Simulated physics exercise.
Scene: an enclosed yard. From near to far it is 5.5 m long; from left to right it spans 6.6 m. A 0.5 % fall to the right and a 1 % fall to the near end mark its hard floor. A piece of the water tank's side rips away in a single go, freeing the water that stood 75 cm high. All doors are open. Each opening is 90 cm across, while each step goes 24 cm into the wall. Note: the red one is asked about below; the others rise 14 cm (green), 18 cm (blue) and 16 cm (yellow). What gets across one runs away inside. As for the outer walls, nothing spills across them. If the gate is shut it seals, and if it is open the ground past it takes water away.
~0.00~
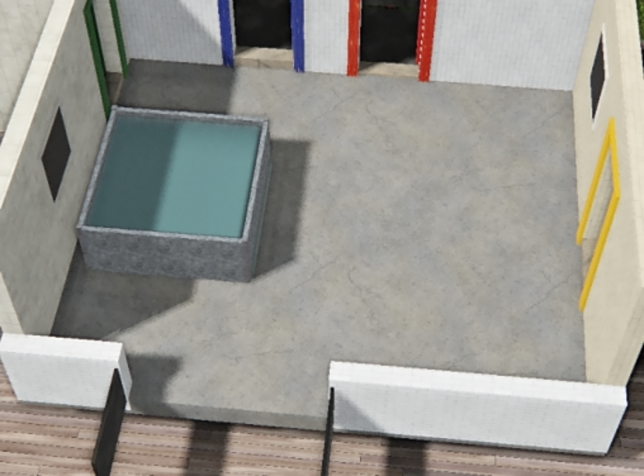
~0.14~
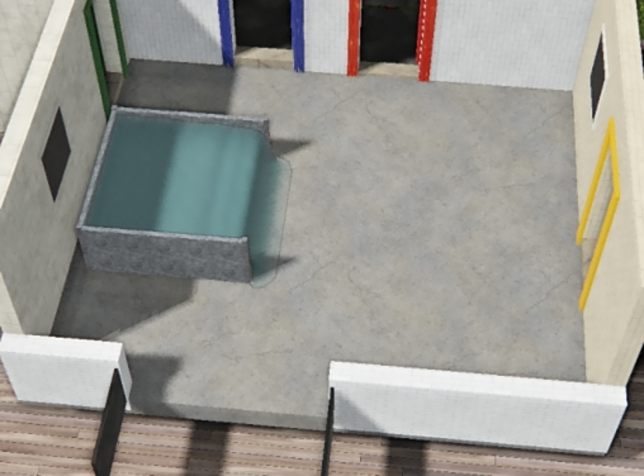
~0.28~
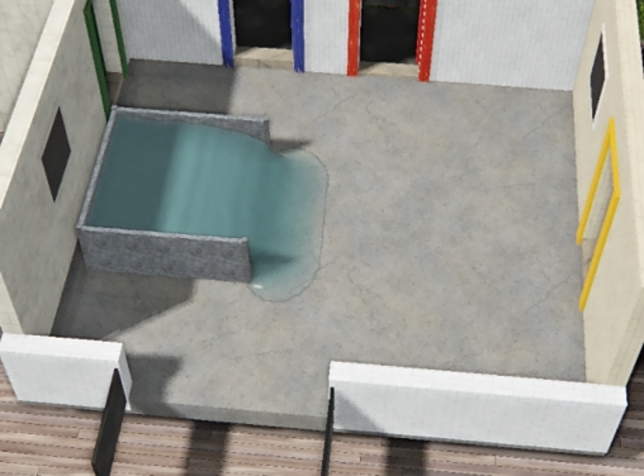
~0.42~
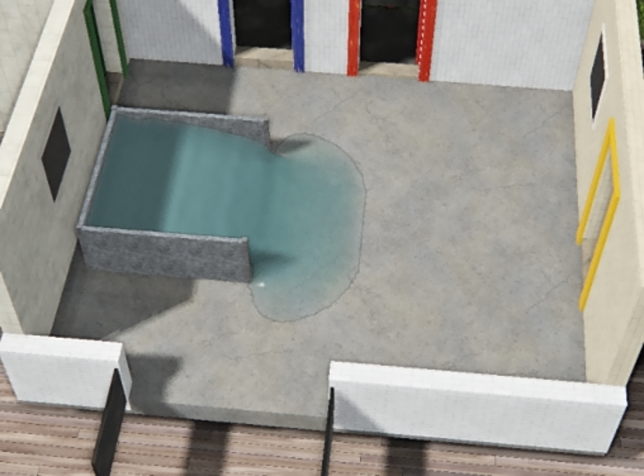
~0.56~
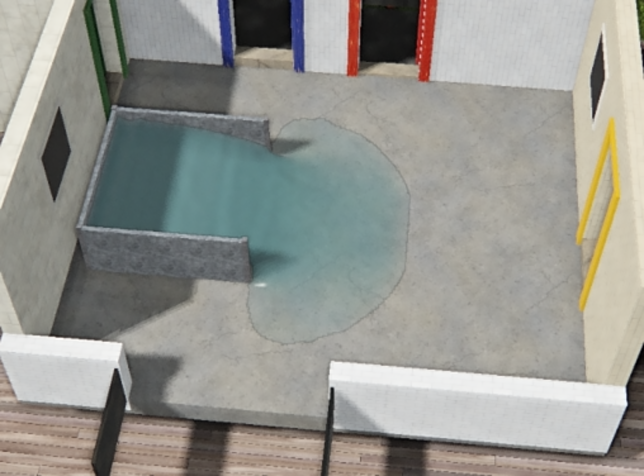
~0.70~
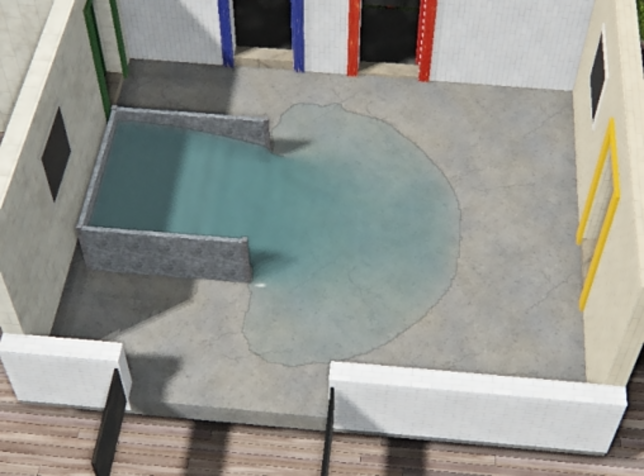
Water pours through the open right side of the tank and spreads across the grey yard.
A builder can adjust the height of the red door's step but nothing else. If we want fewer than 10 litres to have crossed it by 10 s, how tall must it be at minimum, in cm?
It needs to be roughly 6.5 cm tall.
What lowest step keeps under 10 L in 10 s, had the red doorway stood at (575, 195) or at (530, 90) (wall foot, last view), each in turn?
You'd want roughly 27 cm there first, then roughly 29 cm.
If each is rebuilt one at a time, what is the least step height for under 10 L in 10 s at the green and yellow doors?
Roughly 9.0 cm for the green door and roughly 30 cm for the yellow door.
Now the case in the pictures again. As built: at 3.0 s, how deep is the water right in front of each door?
Green door 0 cm, blue door 0 cm, yellow door 27 cm, red door 4 cm.
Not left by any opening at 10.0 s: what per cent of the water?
I'd put it at about 82 per cent.
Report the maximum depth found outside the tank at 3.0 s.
35 cm.
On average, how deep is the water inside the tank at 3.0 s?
I'd put it near 15 cm.
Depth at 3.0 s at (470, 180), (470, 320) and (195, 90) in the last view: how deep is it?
Roughly 5, 5 and 0 cm, in turn.
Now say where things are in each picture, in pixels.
The first frame shows still water, 75 cm deep, in the water tank at (177, 176); the red door at (391, 26) is dry.
In the second frame, the gap is at (255, 204), the front 0.3 m out at (270, 274); the back of the water tank holds 75 cm.
In the third frame, water pours out at (256, 207) and has run 0.8 m, to (314, 263); about 13 cm deep outside, 75 cm at the back.
In the fourth frame, the gap is at (256, 209), the front 1.3 m out at (350, 274); the back of the water tank holds 72 cm.
In the fifth frame, the gap is at (256, 209), the front 1.9 m out at (396, 274); the back of the water tank holds 65 cm.
In the sixth frame, water pours out at (256, 210) and has run 2.6 m, to (453, 249); about 7 cm deep outside, 64 cm at the back; the red door at (391, 26), 3.3 m from the gap, is still 1.0 m from the nearest water.
After 1.4 s water covers 60 % of the floor, deepest (30 cm) near (572, 230); 2 cm at the red door, 0 litres in over its 6 cm step.
After 3.0 s water covers 60 % of the floor, deepest (35 cm) near (564, 420); 4 cm at the red door, 1 litre in over its 6 cm step.
After 10.0 s water covers 100 % of the floor, deepest (14 cm) near (145, 145); 4 cm at the red door, 11 litres in over its 6 cm step.
At the red door as built, the water arrived by 1.4 s and peaked near 9 cm at 4.4 s.
With a step of 5.5 cm, 15 litres would have come in within the 10 s; with 7 cm, 6 litres. So under 10 litres takes about 6.5 cm.
